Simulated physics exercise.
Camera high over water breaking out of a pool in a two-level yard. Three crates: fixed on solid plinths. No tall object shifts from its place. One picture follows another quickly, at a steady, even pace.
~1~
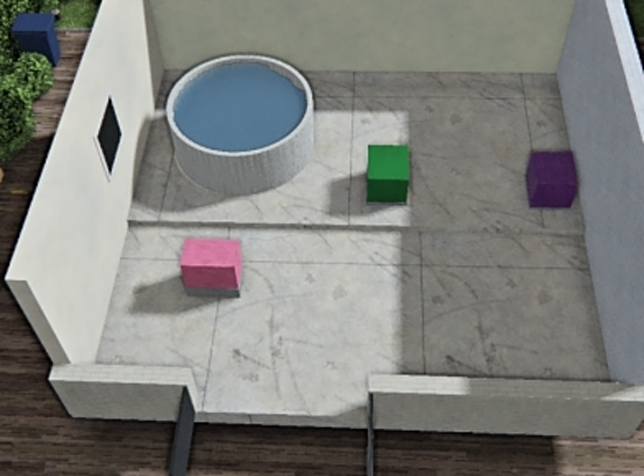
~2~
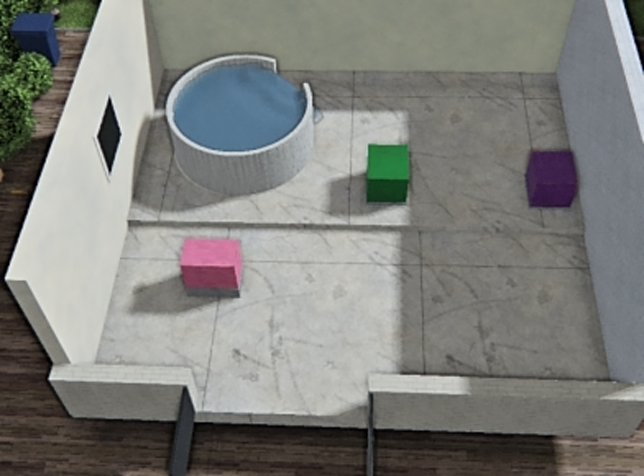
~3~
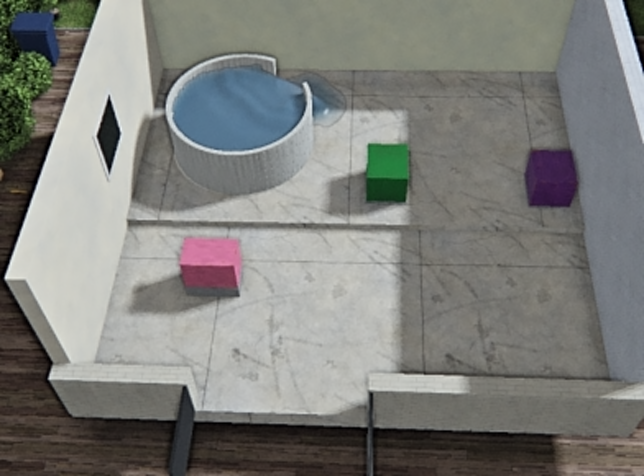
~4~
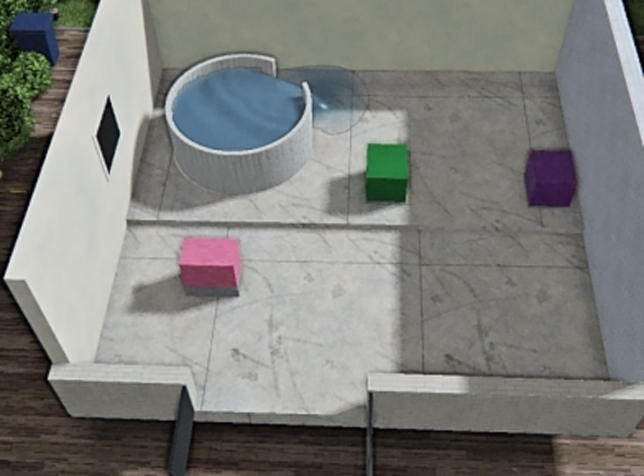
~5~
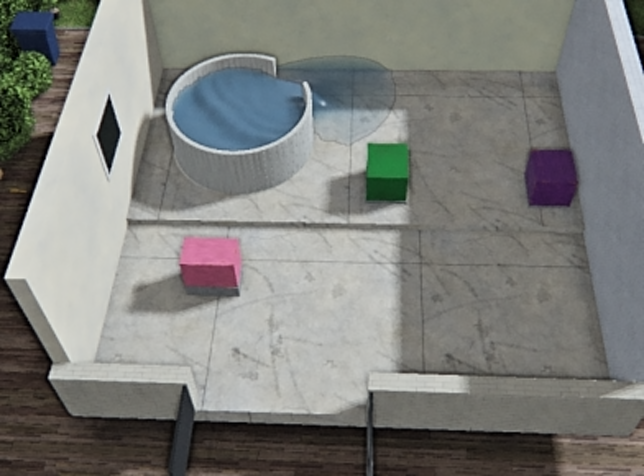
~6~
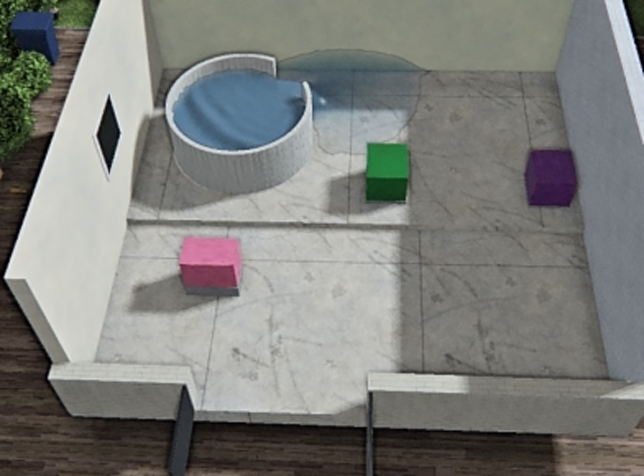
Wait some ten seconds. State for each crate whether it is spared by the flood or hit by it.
The purple crate meets the water. The green crate meets the water. The pink crate avoids the water.
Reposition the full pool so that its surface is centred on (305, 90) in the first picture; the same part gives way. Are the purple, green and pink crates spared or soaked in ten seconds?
Crate by crate: Purple is overrun, green is overrun, pink is missed.
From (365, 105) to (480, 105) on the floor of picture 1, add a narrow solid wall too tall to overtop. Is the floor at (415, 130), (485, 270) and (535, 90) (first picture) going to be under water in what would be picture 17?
As listed: Awash, dry, awash.
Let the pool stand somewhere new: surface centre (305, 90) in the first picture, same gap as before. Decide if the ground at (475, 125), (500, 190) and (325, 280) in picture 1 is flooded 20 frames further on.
Taking the three spots in order: Swamped, swamped, bare.
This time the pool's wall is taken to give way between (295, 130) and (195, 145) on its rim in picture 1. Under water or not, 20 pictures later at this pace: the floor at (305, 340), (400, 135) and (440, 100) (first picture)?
Taken in turn, that's reached, not reached, and finally not reached.
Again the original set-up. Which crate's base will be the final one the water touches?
Result - the one in pink.
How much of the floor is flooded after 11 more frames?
My estimate is close to 30 per cent.
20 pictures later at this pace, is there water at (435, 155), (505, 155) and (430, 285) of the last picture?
Going through them in order, I'd say drenched, drenched and clear.
A moment on, water covers 20 % of the floor; the purple crate not reached, the green crate water round its plinth, the pink crate not reached.
Next, water covers 30 % of the floor; the purple crate water round its plinth, the green crate water round its plinth, the pink crate not reached.
Then, water covers 40 % of the floor; the purple crate water round its plinth, the green crate water round its plinth, the pink crate not reached.
Later, water covers 85 % of the floor; the purple crate water round its plinth, the green crate water round its plinth, the pink crate water round its plinth.
In the end, water covers 95 % of the floor; the purple crate was topped, the green crate was topped, the pink crate stayed above the water.
